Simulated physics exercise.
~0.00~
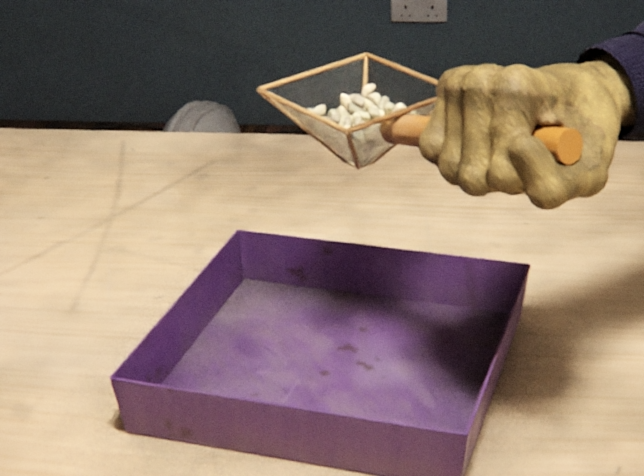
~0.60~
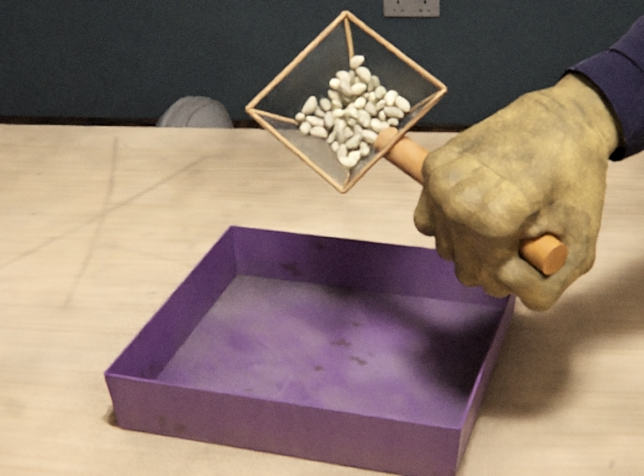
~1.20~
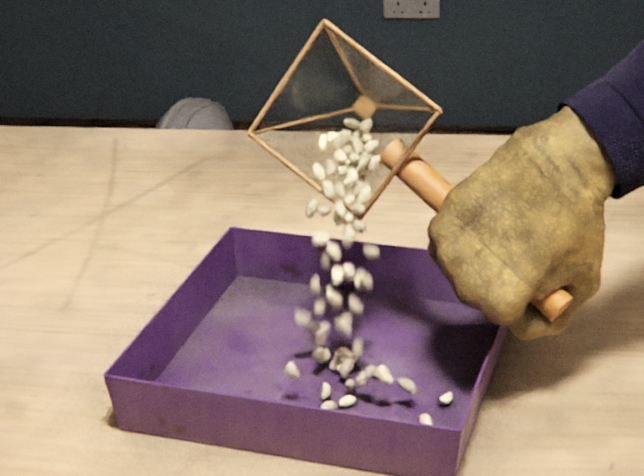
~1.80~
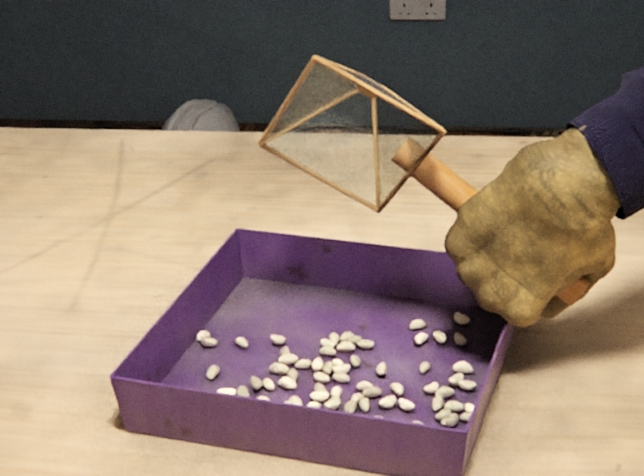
To begin with, a gloved-looking, yellowish hand in a dark blue sleeve holds a small clear scoop with wooden edges and an orange-brown handle above a shallow purple tray on a pale table. White beans rest inside the scoop. The hand turns the scoop so that its open side tips toward the viewer, while the beans stay in place. As it tips further, the beans pour over the lower corner in a stream, and some scatter on the tray floor. Finally, the scoop is empty and tilted steeply downward, and the beans lie spread across the front and right of the tray.
